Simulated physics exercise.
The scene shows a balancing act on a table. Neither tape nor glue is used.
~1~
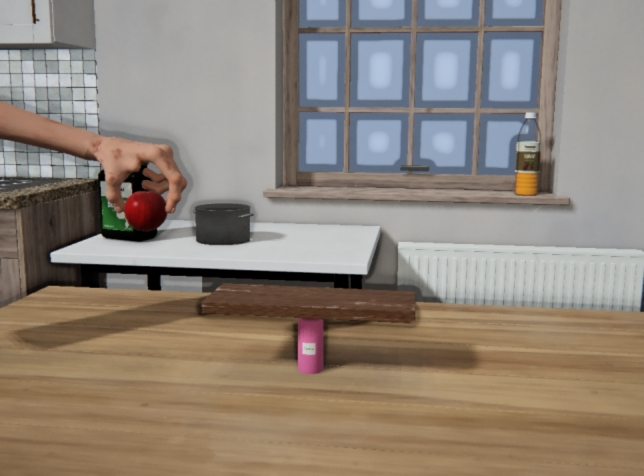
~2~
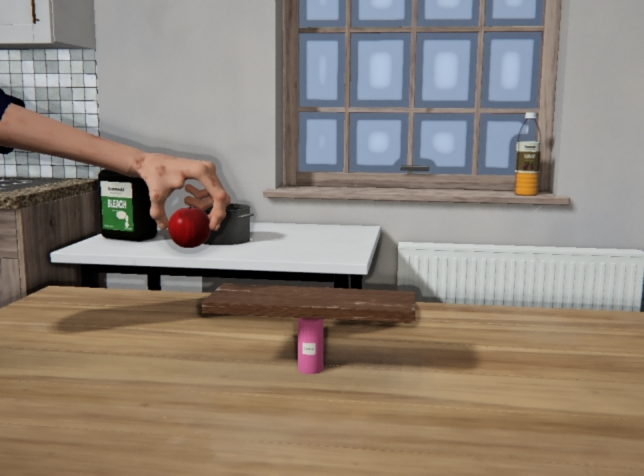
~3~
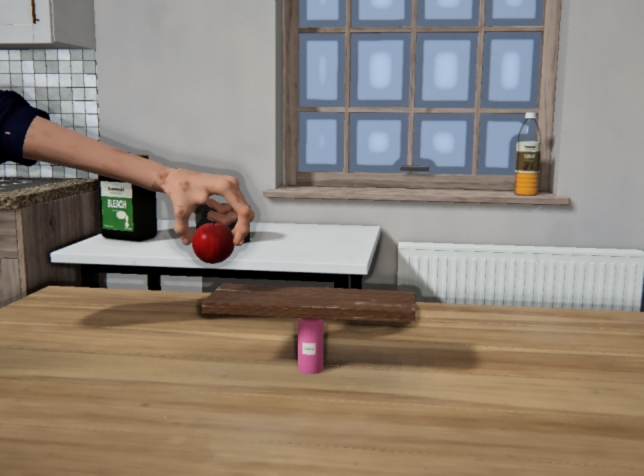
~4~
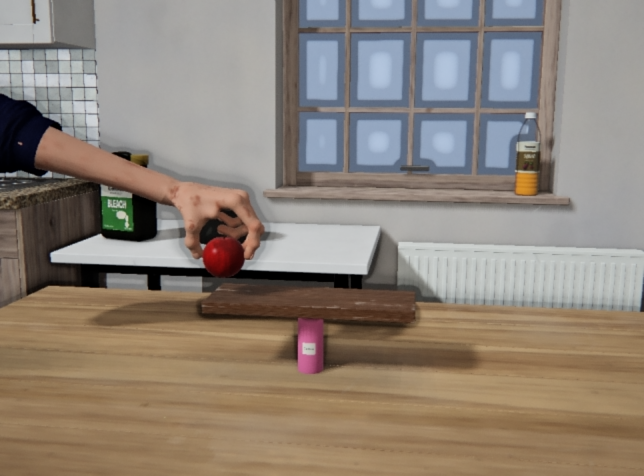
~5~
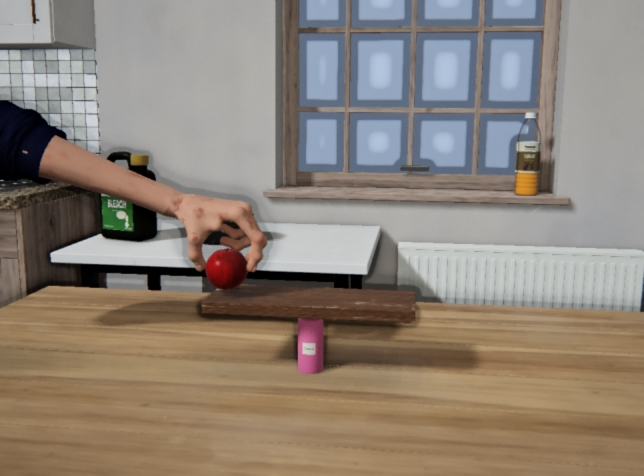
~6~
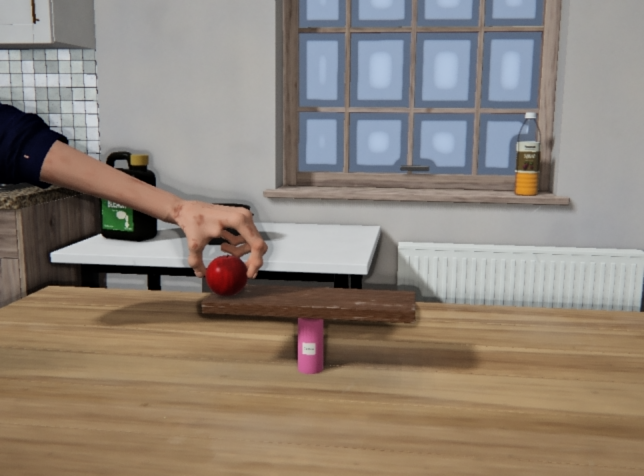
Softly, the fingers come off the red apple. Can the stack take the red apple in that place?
My guess is the stack won't stay standing.
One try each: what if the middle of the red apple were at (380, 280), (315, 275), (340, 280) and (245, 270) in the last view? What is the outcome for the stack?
Try 1: Topples; try 2: Stands; try 3: Stands; try 4: Topples.
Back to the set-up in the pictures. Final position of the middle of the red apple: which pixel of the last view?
Around (198, 350).
Then, 0.50 s on from there, red apple now fallen; brown board turned 49° from how it was put.
Then, 0.70 s on from there, brown board now fallen; pink shaker on its side.
In the end, fallen, pink shaker, red apple and brown board. At the end, from the last picture's camera, red apple near (198, 350). The stack gives way.
